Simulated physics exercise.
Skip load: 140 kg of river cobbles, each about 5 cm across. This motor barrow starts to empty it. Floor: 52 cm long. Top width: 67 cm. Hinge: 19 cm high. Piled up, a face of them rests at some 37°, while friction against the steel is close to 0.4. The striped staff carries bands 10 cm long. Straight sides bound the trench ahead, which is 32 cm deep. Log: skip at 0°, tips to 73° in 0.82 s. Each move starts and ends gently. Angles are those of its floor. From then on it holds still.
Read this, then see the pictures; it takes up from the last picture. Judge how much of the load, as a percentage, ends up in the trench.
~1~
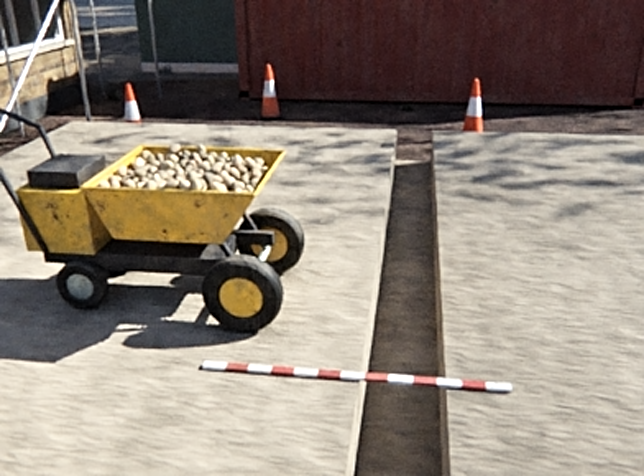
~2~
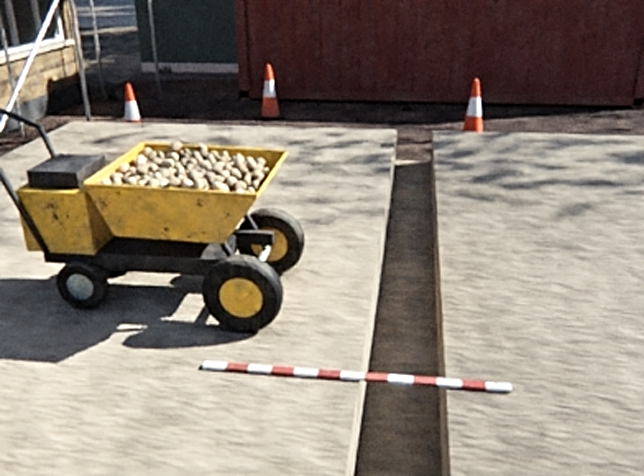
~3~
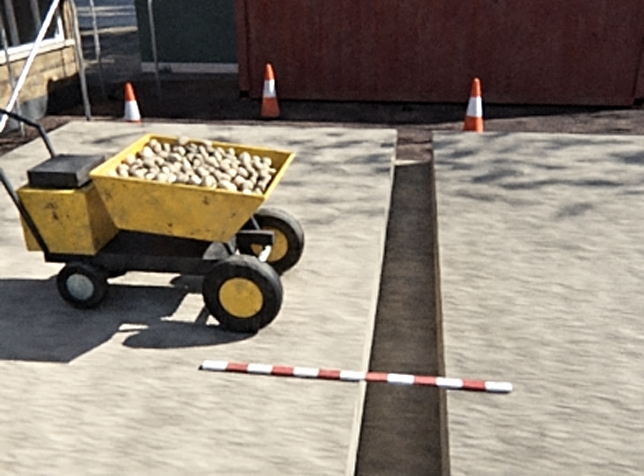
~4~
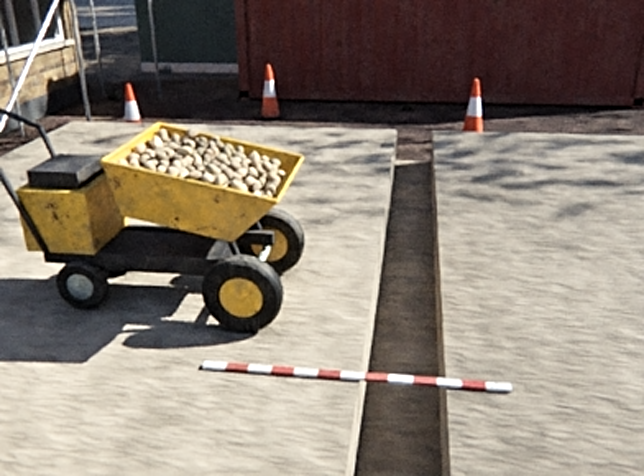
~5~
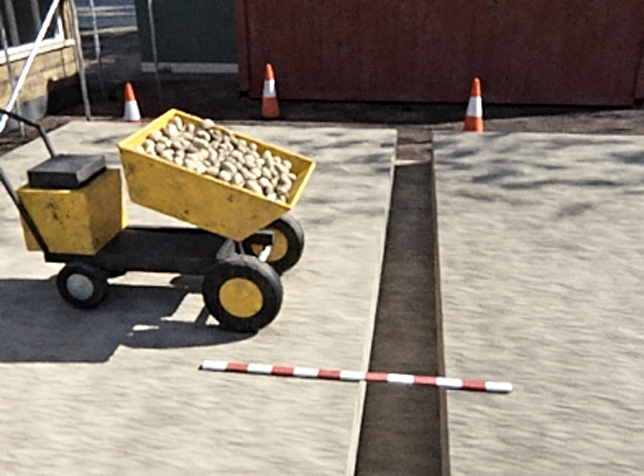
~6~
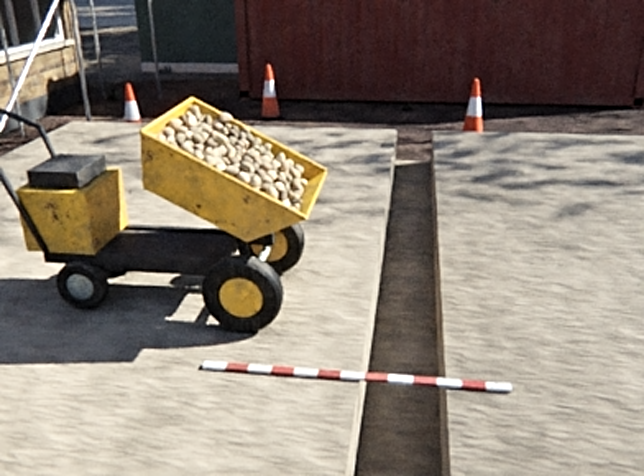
Around 91 %.
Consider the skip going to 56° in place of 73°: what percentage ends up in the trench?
With that change, near 55 per cent.
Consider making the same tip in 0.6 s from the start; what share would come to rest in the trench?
In that case some 75 per cent.
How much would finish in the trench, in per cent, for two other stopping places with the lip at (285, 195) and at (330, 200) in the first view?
The first start gives about 65 per cent, the second about 25.
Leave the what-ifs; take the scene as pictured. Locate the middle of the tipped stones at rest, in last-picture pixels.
I'd point somewhere around (408, 343).
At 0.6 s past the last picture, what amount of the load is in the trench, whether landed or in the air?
Roughly 40 percent of the load.
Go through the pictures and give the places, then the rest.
The skip is at 0°, its lip at (255, 195); the top of the load is at (197, 158), in the first picture.
Lip at (258, 196), floor tilted 1°, highest stones at (193, 157), in the second picture.
Lip at (265, 198), floor tilted 5°, highest stones at (169, 147), in the third picture.
Lip at (277, 202), floor tilted 11°, highest stones at (165, 139), in the fourth picture.
The skip is at 19°, its lip at (291, 209); the top of the load is at (179, 127), in the fifth picture.
The skip is at 27°, its lip at (306, 218); the top of the load is at (188, 119), in the sixth picture.
Then, 0.3 s after the last picture the floor is at 62°, 100 % in the skip; the foremost stones are at (352, 233).
Then, 0.6 s after the last picture the floor is at 73°, 58 % in the skip, 1 % short of the trench, 41 % in the trench; the foremost stones are at (441, 343).
Then, 0.9 s after the last picture the floor is at 73°, 19 % in the skip, 1 % short of the trench, 72 % in the trench, 9 % past the trench; the foremost stones are at (567, 317).
Then, 2.9 s after the last picture the floor is at 73°, 0 % in the skip, 91 % in the trench, 9 % past the trench; the foremost stones are past the picture's edge.
